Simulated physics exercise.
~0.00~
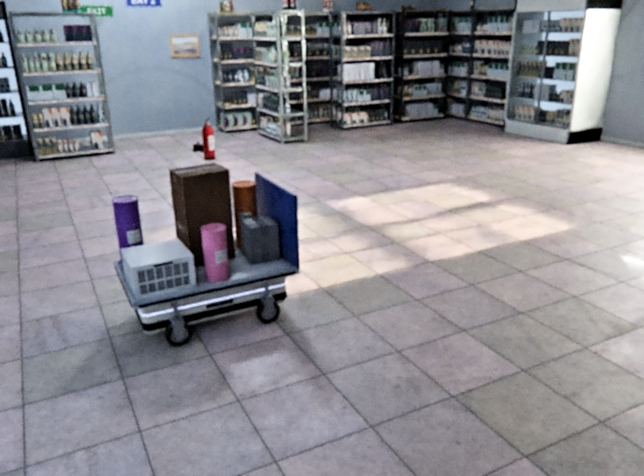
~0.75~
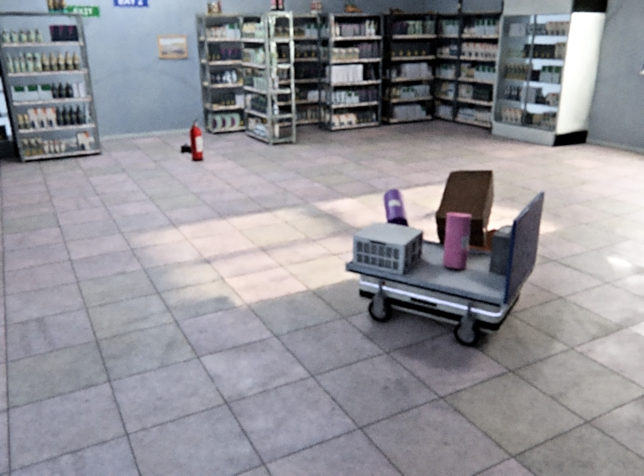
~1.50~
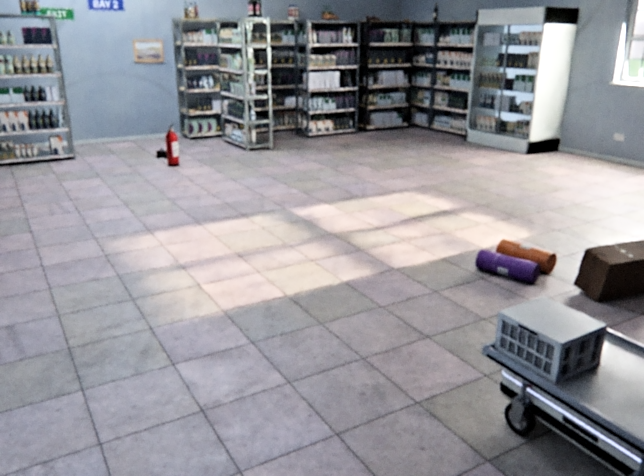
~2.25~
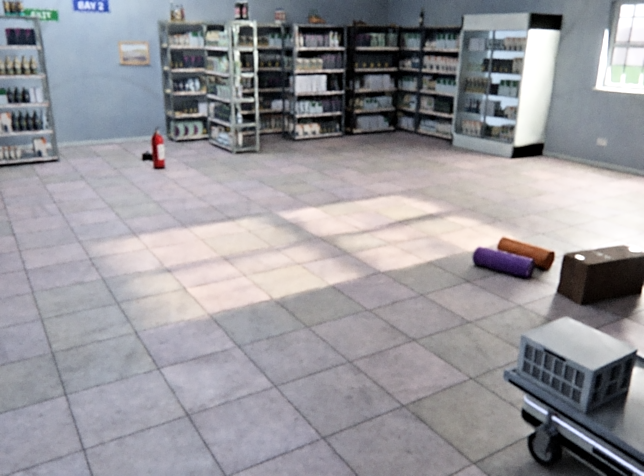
A flat grey cart carrying a white crate, a tall brown box, purple, orange and pink canisters and a grey parcel rolls across a tiled storeroom, seen from slightly above. Stocked shelves, a glass-fronted cabinet and a red fire extinguisher stand toward the back wall. The cart moves right and swings toward the viewer, and its purple canister and brown box tip over as the pink one leans. The box and the purple and orange canisters end up lying on the floor at right. The cart finishes partly out of view at lower right, the crate still upright aboard.
